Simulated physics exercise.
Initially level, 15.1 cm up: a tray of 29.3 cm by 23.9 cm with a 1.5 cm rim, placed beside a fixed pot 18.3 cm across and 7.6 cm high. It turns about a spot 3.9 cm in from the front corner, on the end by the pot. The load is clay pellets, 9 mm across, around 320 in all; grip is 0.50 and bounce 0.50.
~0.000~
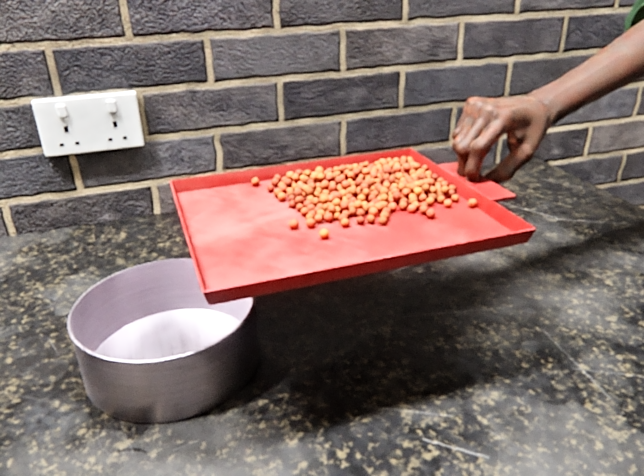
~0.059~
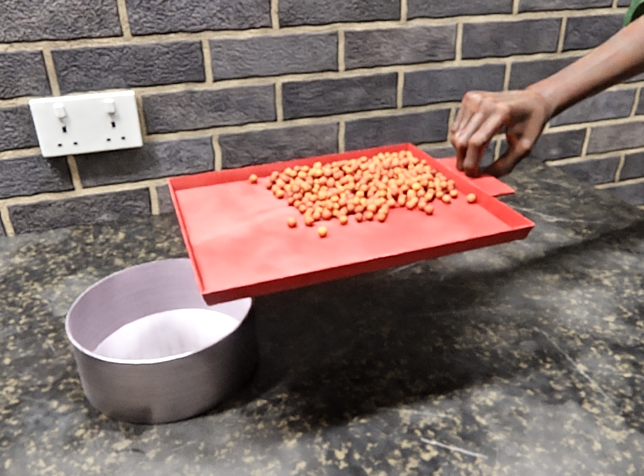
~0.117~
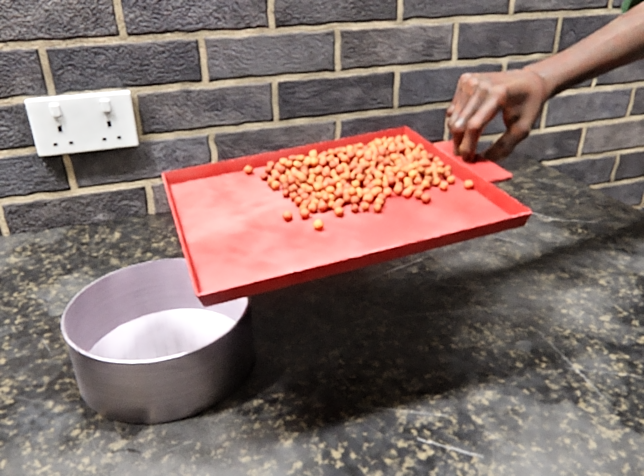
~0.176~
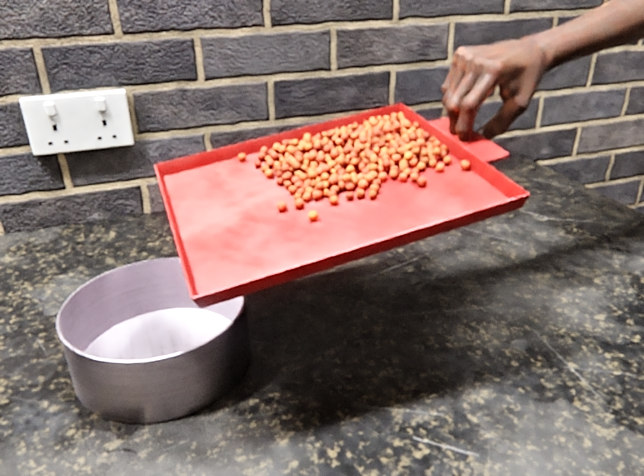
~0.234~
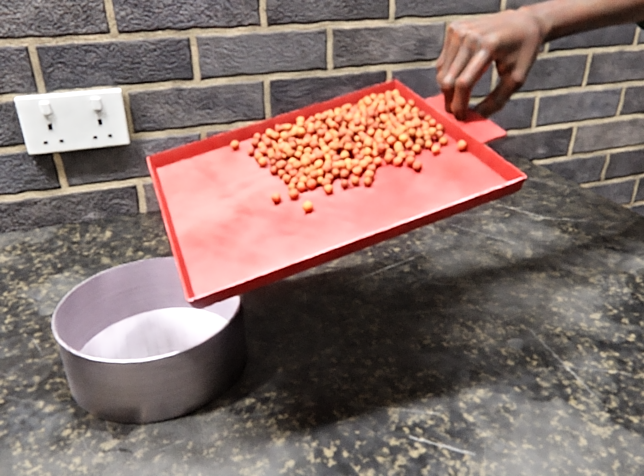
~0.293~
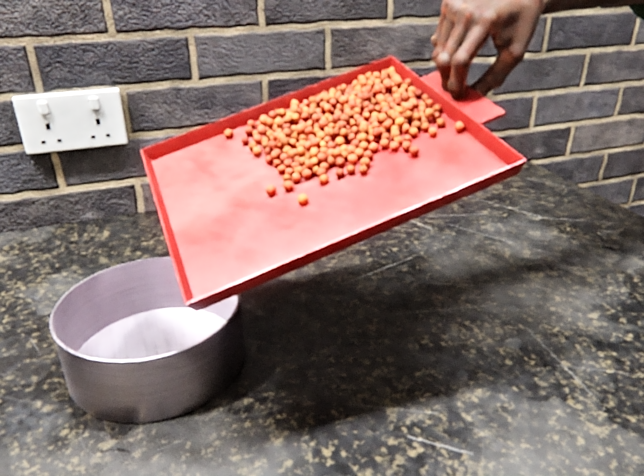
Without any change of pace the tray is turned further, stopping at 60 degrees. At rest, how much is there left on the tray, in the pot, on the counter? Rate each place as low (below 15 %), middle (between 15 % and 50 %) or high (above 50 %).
Ratings: Tray middle; pot low; counter high.
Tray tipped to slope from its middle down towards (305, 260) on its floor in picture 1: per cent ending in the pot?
About 0 per cent.
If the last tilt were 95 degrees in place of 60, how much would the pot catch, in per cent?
5 %.
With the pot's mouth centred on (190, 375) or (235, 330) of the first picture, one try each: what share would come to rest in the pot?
Roughly 65 and 10 percent.
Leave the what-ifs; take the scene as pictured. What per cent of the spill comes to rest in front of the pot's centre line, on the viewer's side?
Some 100 per cent.
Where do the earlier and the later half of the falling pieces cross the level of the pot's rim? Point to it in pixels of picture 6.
(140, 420) or so first, later (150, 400).
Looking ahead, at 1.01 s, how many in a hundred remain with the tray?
Of the load, some 35 percent.
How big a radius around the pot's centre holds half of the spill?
20 cm.
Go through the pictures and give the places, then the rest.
The first frame shows tray tilt 0 degrees, front corners at (208, 288) and (529, 227); middle of the pieces at (361, 190); pot at (165, 303).
The second frame shows tray tilt 1 degrees, front corners at (206, 289) and (528, 223); middle of the pieces at (359, 186).
The third frame shows tray tilt 5 degrees, front corners at (202, 291) and (525, 211), lowest corner left front; middle of the pieces at (355, 175).
The fourth frame shows tray tilt 9 degrees, front corners at (197, 293) and (523, 193), lowest corner left front; middle of the pieces at (350, 158).
The fifth frame shows tray tilt 14 degrees, front corners at (192, 296) and (520, 176), lowest corner left front; middle of the pieces at (344, 142).
The sixth frame shows tray tilt 19 degrees, front corners at (190, 298) and (519, 159), lowest corner left front; middle of the pieces at (340, 126); pot at (149, 301). The tray's pace is about 80 degrees a second.
After 0.55 s, tilt 40 degrees; the tray holds 100 %, the pot 0 %.
Then, at 0.72 s, tilt 54 degrees; the tray holds 100 %, the pot 0 %.
After 1.01 s, tilt 60 degrees; the tray holds 35 %, the pot 0 %.
By 1.9 s all is still; tray 30 %, pot 5 %, counter 65 %.
